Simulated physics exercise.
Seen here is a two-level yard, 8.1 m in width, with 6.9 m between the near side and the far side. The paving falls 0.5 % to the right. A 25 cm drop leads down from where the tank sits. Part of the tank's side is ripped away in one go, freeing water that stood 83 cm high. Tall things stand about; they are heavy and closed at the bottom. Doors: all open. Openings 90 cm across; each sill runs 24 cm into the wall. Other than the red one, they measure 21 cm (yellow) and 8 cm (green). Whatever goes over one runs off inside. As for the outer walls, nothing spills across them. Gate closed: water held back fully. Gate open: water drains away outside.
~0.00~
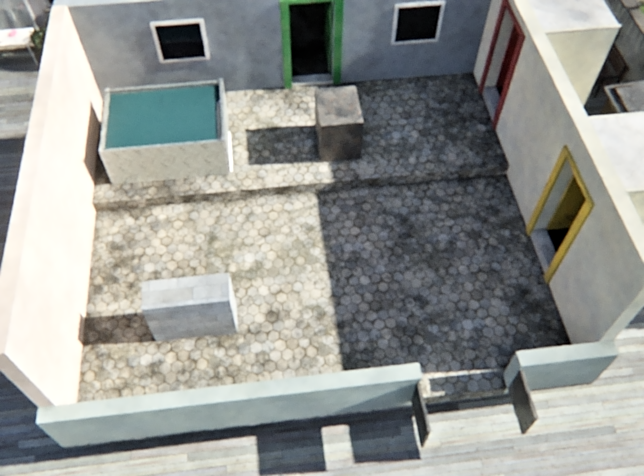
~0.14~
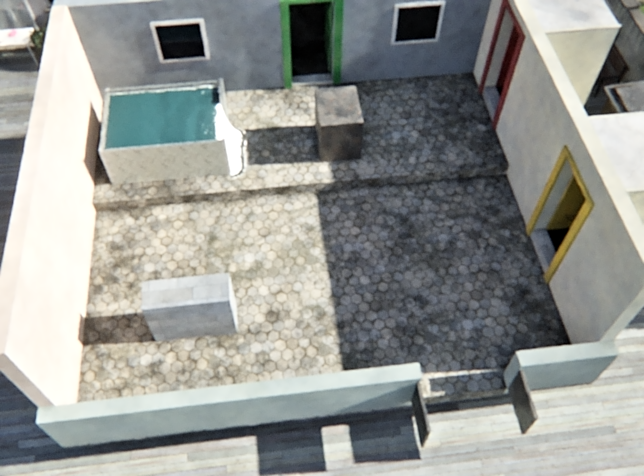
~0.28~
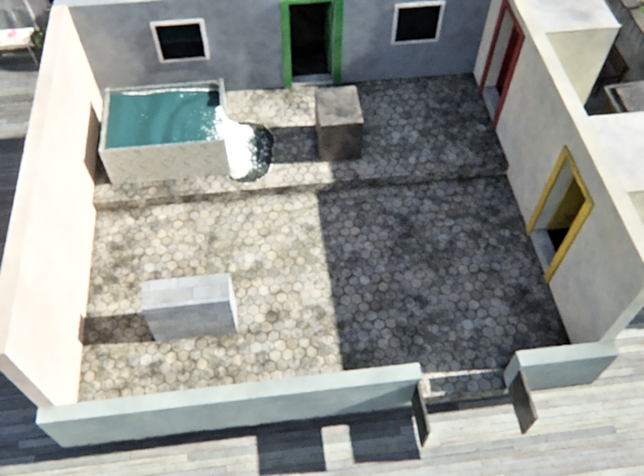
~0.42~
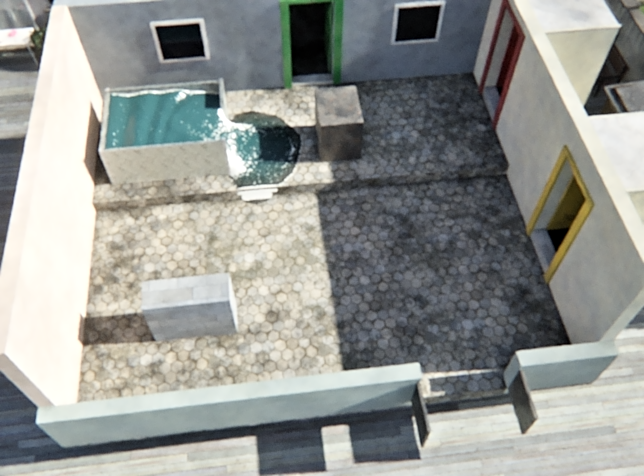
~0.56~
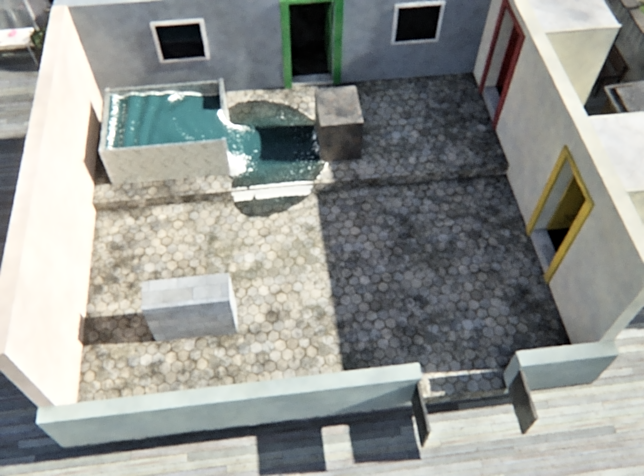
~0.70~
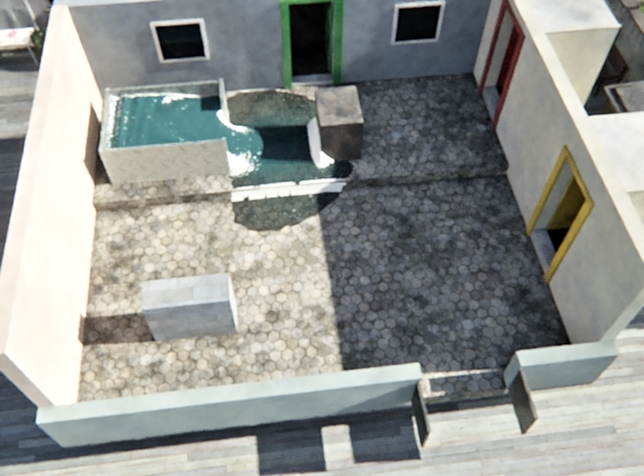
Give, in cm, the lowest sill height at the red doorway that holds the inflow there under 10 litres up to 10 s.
The lowest height is close to 12 cm.
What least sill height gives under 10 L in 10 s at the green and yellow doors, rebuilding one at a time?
You'd want about 29 centimetres at green and about 10.5 centimetres at yellow.
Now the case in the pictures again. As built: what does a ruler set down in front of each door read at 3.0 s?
Depth at red 15 cm, at yellow 13 cm, at green 20 cm.
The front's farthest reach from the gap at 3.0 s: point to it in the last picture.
The farthest wet point sits near (570, 365).
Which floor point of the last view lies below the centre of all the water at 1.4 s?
Look at about (227, 148) in the last view.
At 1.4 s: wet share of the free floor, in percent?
Wet share: Near 25 %.
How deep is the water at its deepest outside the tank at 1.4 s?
Up to some 48 centimetres, I'd say.
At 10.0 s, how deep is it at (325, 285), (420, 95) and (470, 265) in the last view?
Approx. 4 / 2 / 8 cm.
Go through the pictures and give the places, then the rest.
Still water, 83 cm deep, in the tank at (165, 117); the red door at (499, 72) is dry, in the first frame.
The front is at (242, 139), 0.3 m from the gap at (225, 142); 0.3 m2 of floor is wet, 83 cm left at the back, in the second frame.
The front is at (270, 145), 0.9 m from the gap at (225, 142); 1.1 m2 of floor is wet, 83 cm left at the back, in the third frame.
The gap is at (226, 143), the front 1.4 m out at (297, 149); the back of the tank holds 81 cm, in the fourth frame.
The front is at (321, 165), 1.8 m from the gap at (226, 143); 4.1 m2 of floor is wet, 73 cm left at the back, in the fifth frame.
The front is at (349, 168), 2.4 m from the gap at (226, 143); 5.5 m2 of floor is wet, 70 cm left at the back; the red door at (499, 72), 5.6 m from the gap, is still 3.2 m from the nearest water, in the sixth frame.
After 1.4 s water covers 25 % of the floor, deepest (48 cm) near (315, 148); it has not reached the red door.
After 3.0 s water covers 50 % of the floor, deepest (42 cm) near (570, 365); 15 cm at the red door, 0 litres in over its 23 cm sill.
After 10.0 s water covers 75 % of the floor, deepest (9 cm) near (532, 264); 6 cm at the red door, 0 litres in over its 23 cm sill.
At the red door as built, the water arrived by 2.5 s and peaked near 16 cm at 3.2 s.
With a sill of 11 cm, 14 litres would have come in within the 10 s; with 13 cm, 6 litres. So under 10 litres takes about 12 cm.
